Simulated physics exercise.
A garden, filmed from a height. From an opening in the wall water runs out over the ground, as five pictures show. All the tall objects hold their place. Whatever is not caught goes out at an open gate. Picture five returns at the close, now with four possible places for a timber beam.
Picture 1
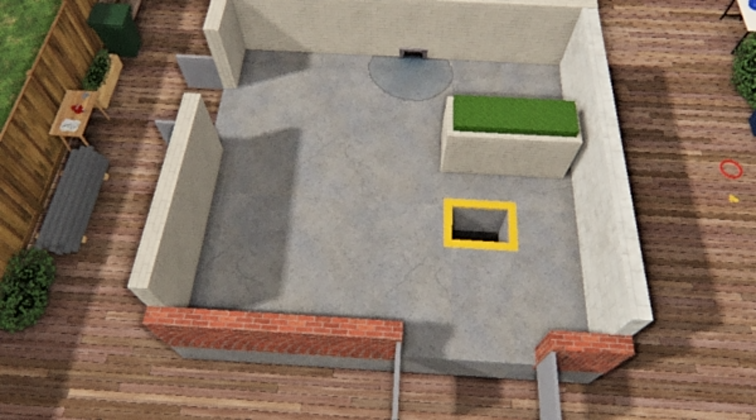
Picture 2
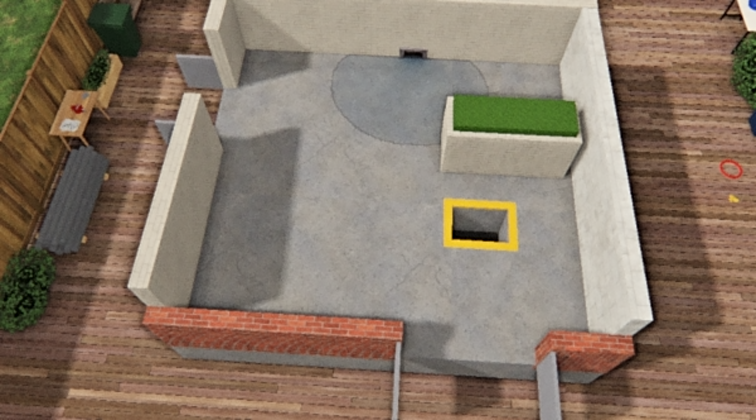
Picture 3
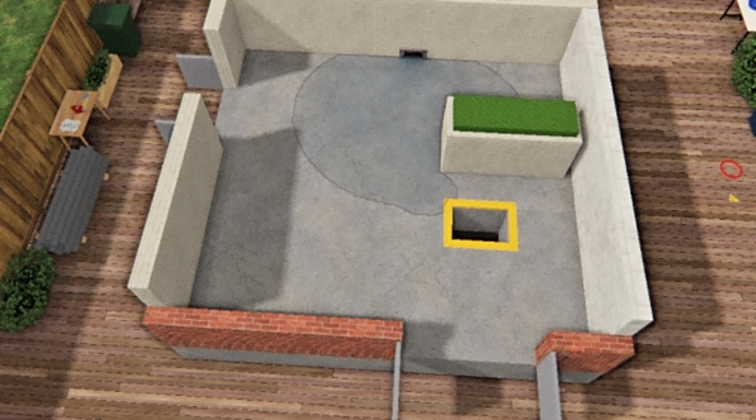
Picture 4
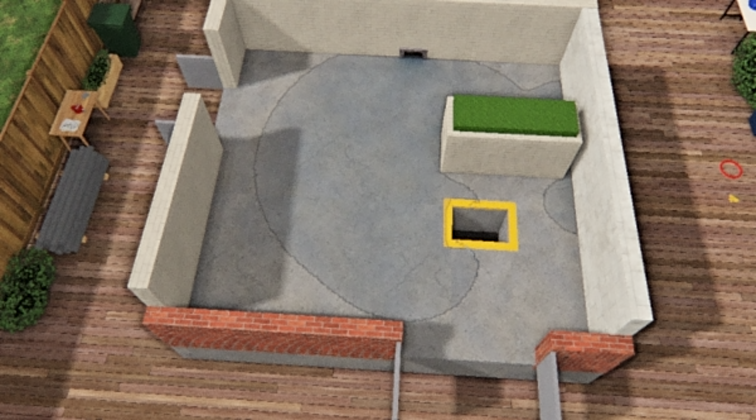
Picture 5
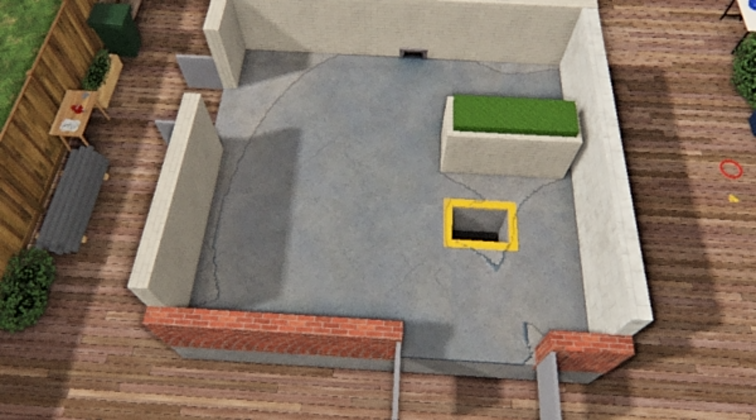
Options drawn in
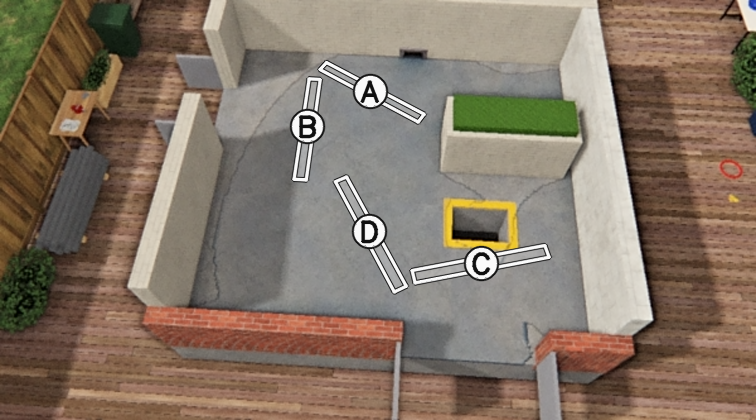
Water spreads in a widening sheet from a small outlet at the back wall across a walled grey courtyard, passing around a grass-topped block, reaching a yellow-framed drain opening, and covering most of the floor toward the brick front wall.
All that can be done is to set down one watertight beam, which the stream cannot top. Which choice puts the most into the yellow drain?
The answer is spot C.
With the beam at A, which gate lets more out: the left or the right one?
The right one.
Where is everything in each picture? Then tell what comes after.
In the first picture, outfall at (413, 53); yellow drain at (480, 224); open gate at (468, 344); open gate at (230, 118); front seen at (380, 84), 4 % of the ground wet; yellow drain still dry.
In the second picture, front seen at (432, 140), 15 % of the ground wet; yellow drain still dry.
In the third picture, front seen at (427, 205), 30 % of the ground wet; yellow drain still dry.
In the fourth picture, front seen at (344, 290), 53 % of the ground wet; yellow drain taking water.
In the fifth picture, front seen at (580, 301), 73 % of the ground wet; yellow drain taking water.
On the marked copy, A from (323, 66) to (421, 118); B from (300, 179) to (314, 79); C from (413, 276) to (546, 251); D from (341, 179) to (400, 289).
Choosing A, about 7 % of the stream goes into the yellow drain, about 87 % out by the gates.
Choosing B, about 7 % of the stream goes into the yellow drain, about 91 % out by the gates.
Choosing C, about 16 % of the stream goes into the yellow drain, about 82 % out by the gates.
Choosing D, about 8 % of the stream goes into the yellow drain, about 90 % out by the gates.
